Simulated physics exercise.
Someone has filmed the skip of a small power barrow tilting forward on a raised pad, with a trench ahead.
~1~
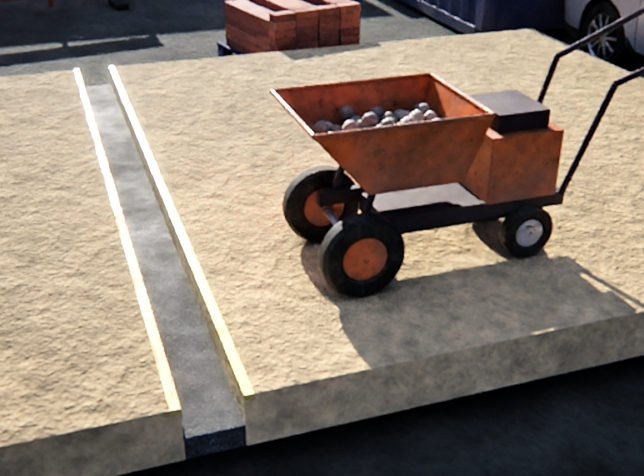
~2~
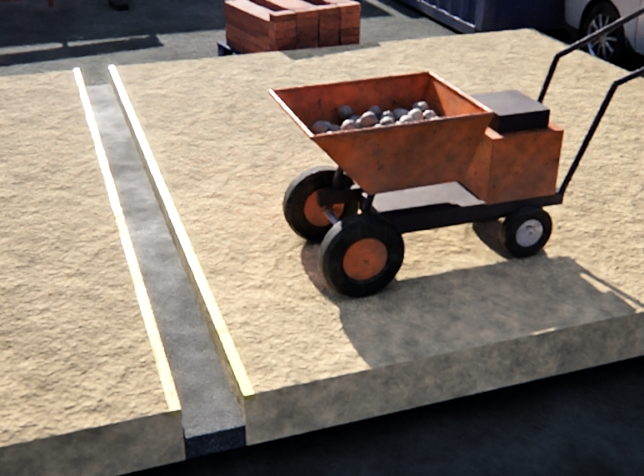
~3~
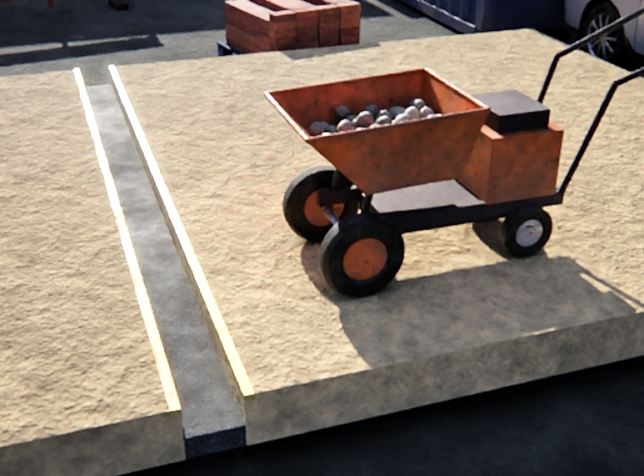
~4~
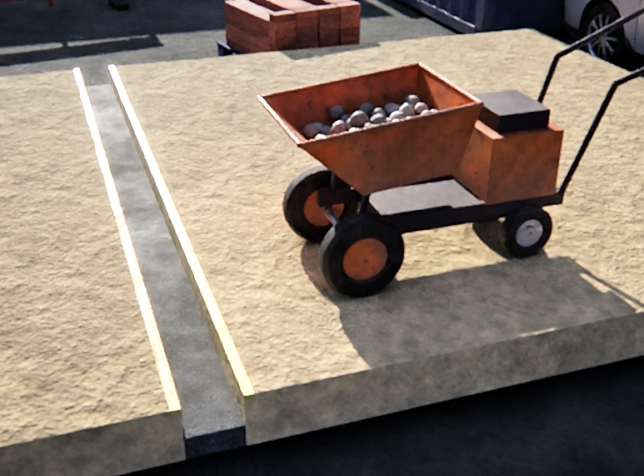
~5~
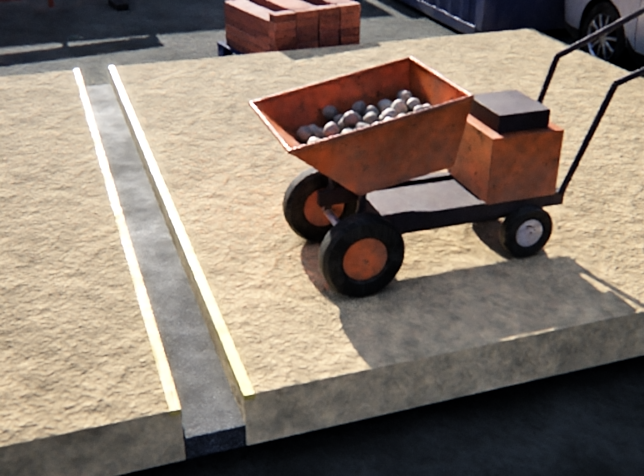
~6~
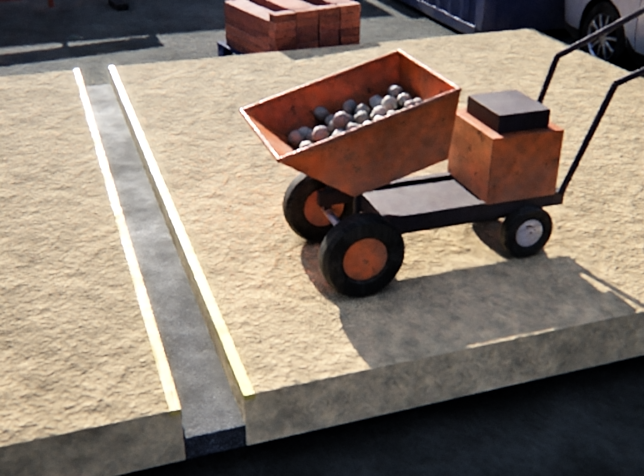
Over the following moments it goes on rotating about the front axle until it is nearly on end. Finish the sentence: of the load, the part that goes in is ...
The majority.
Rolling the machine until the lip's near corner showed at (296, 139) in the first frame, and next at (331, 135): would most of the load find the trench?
At the earlier place the greater portion ends between the edges, at the later place the greater portion.
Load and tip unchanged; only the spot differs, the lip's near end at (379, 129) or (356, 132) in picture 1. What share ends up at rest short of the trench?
Some 60 % then some 40 %.
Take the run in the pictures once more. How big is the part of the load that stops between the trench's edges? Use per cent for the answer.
Result: Some 85 % of the load.
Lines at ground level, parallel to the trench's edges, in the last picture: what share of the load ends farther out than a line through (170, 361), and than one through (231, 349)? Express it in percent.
In order: Near 10 %, then 90 %.
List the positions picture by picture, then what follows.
In the first picture, lip of the skip (314, 137), level; top of the load (394, 136), river pebbles; first edge of the trench (230, 348); far edge (161, 362), the trench under half as wide as the skip, and about half as deep as wide.
In the second picture, lip of the skip (313, 138), level; top of the load (407, 124).
In the third picture, lip of the skip (308, 141), tipped barely; top of the load (403, 122).
In the fourth picture, lip of the skip (300, 145), tipped a little; top of the load (398, 119).
In the fifth picture, lip of the skip (290, 152), tipped a little; top of the load (403, 123).
In the sixth picture, lip of the skip (279, 161), tipped clearly; top of the load (406, 117); first edge of the trench (230, 348); far edge (161, 362).
Just after the last frame, skip tipped steeply; every one in the skip.
A moment on, skip tipped steeply; almost all in the skip; about a tenth in or heaped over the trench.
Further on, skip tipped right over; about a tenth in the skip; about a tenth short of the trench; the larger part in or heaped over the trench; just a few beyond it.
When it is over, skip tipped right over; just a few in the skip; about a tenth short of the trench; the larger part in or heaped over the trench; about a tenth beyond it.
